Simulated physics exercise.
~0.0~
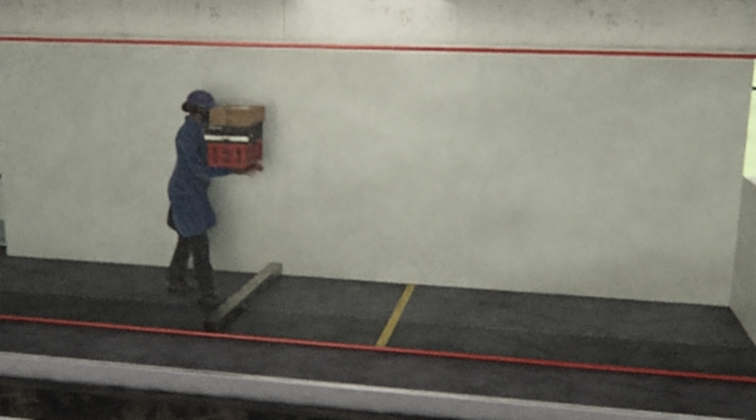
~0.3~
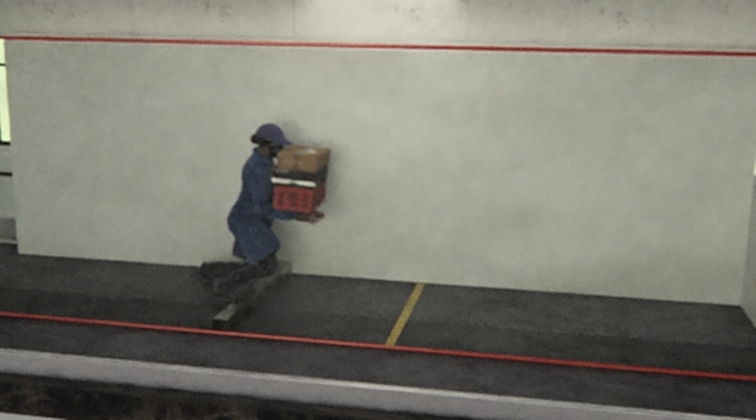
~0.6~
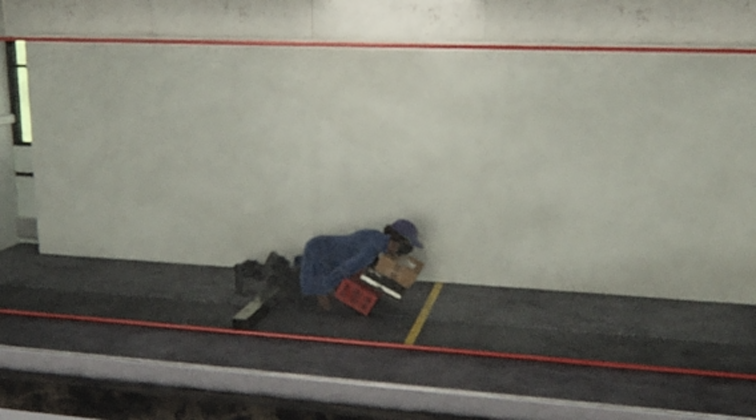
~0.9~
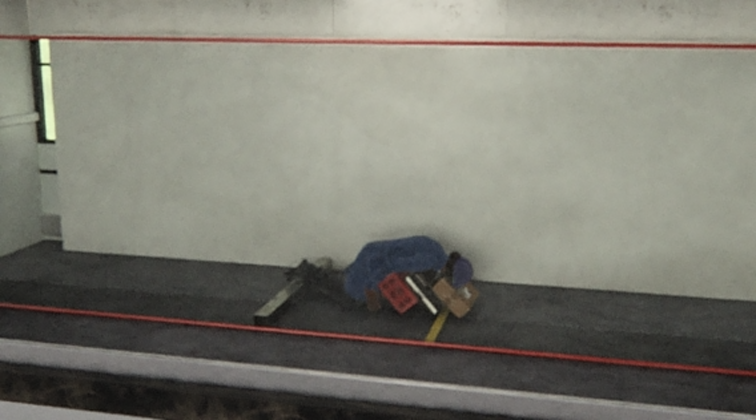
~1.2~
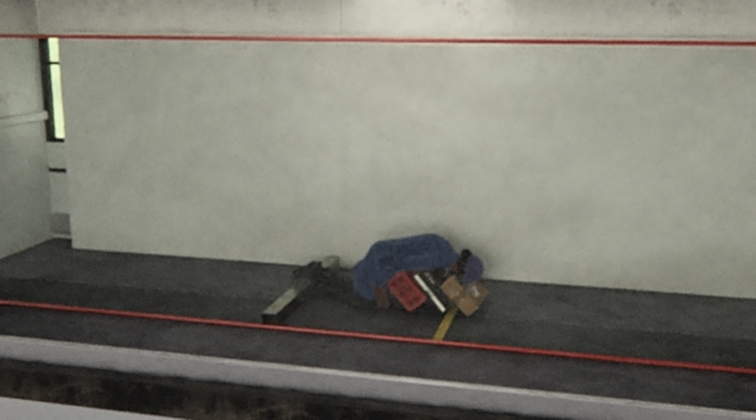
On a grey platform-like floor beside a pale wall, a courier in blue carrying a stacked load tripped over a low rail and pitched forward to the right, ending slumped facedown with the brown parcel across the yellow line, the black carton and red crate short of it.
